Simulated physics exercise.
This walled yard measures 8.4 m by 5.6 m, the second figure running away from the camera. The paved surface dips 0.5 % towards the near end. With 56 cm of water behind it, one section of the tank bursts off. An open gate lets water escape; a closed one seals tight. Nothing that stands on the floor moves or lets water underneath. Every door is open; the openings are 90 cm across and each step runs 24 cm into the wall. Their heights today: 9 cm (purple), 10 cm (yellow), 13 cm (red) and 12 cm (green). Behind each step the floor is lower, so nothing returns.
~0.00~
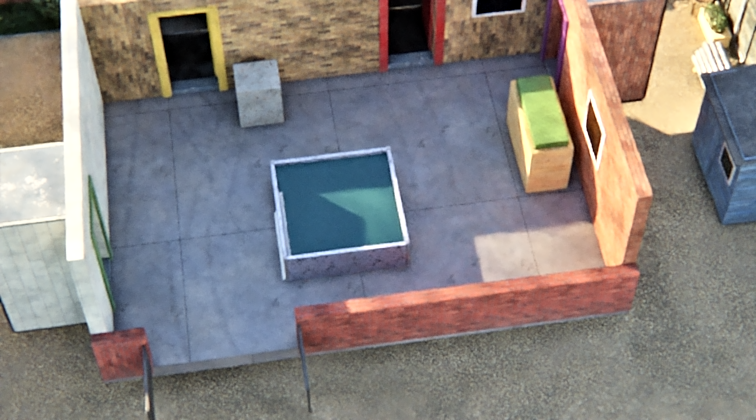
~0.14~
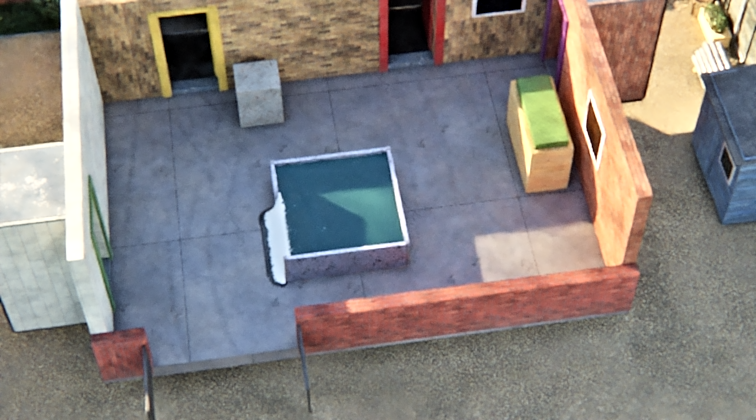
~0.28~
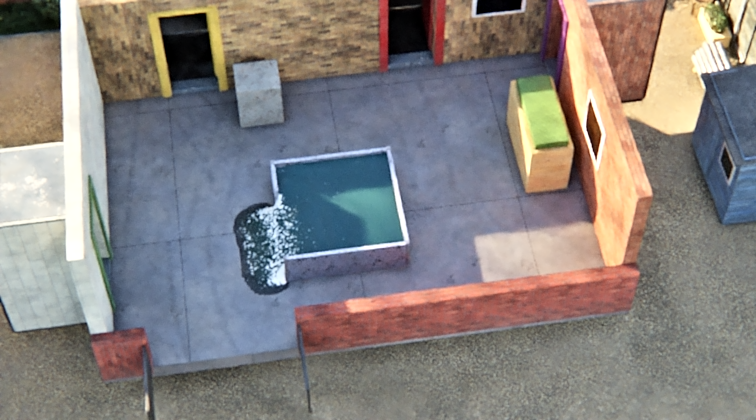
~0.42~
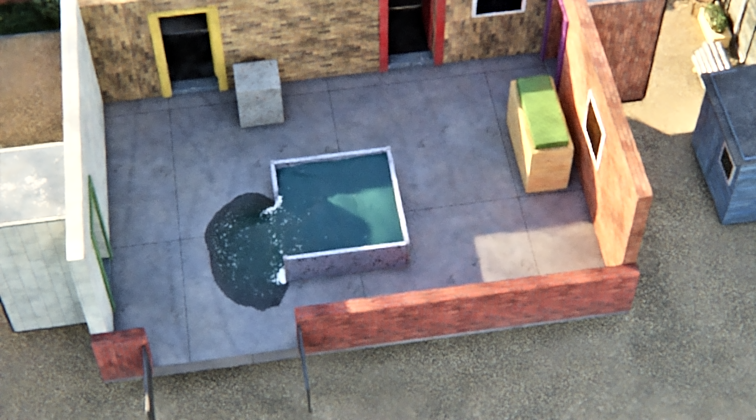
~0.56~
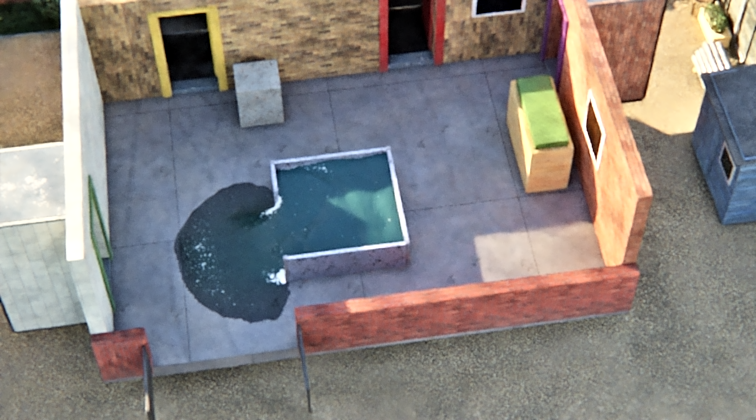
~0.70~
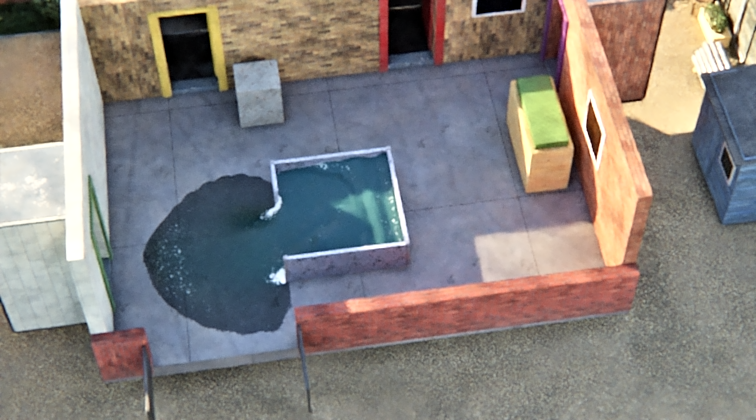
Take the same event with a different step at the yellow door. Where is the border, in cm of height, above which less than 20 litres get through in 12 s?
Close to 7 cm is just enough.
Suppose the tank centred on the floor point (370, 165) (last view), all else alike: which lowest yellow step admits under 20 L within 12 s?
Then roughly 5.5 cm.
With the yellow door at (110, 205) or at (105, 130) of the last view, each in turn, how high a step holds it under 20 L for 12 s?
About 14.0 and 7.5 cm.
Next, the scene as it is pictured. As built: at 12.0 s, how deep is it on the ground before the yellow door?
Some 5.5 cm.
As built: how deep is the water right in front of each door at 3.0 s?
In cm: Purple 0, yellow 0, red 0, green 25.
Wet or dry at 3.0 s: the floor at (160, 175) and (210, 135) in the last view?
In turn: Flooded, not reached.
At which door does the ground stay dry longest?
It is the purple one.
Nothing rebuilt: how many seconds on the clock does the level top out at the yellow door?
Around 8.0 s.
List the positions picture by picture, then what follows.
In the first picture, the tank at (338, 205) is whole and still, 56 cm deep; the yellow door at (190, 56) is dry.
In the second picture, the gap is at (284, 237), the front 0.3 m out at (267, 237); the back of the tank holds 56 cm.
In the third picture, the gap is at (284, 239), the front 0.8 m out at (238, 230); the back of the tank holds 56 cm.
In the fourth picture, water pours out at (284, 239) and has run 1.2 m, to (212, 244); about 8 cm deep outside, 56 cm at the back.
In the fifth picture, water pours out at (284, 240) and has run 1.8 m, to (181, 251); about 6 cm deep outside, 55 cm at the back.
In the sixth picture, the front is at (150, 258), 2.3 m from the gap at (284, 240); 5.0 m2 of floor is wet, 50 cm left at the back; the yellow door at (190, 56), 4.0 m from the gap, is still 2.3 m from the nearest water.
After 1.4 s water covers 25 % of the floor, deepest (30 cm) near (281, 264); it has not reached the yellow door.
After 3.0 s water covers 30 % of the floor, deepest (26 cm) near (116, 359); it has not reached the yellow door.
After 12.0 s water covers 60 % of the floor, deepest (7 cm) near (116, 359); 5 cm at the yellow door, 2 litres in over its 10 cm step.
At the yellow door as built, the water arrived by 3.4 s and peaked near 11 cm at 7.8 s.
With a step of 6 cm, 31 litres would have come in within the 12 s; with 7.5 cm, 14 litres. So under 20 litres takes about 7 cm.
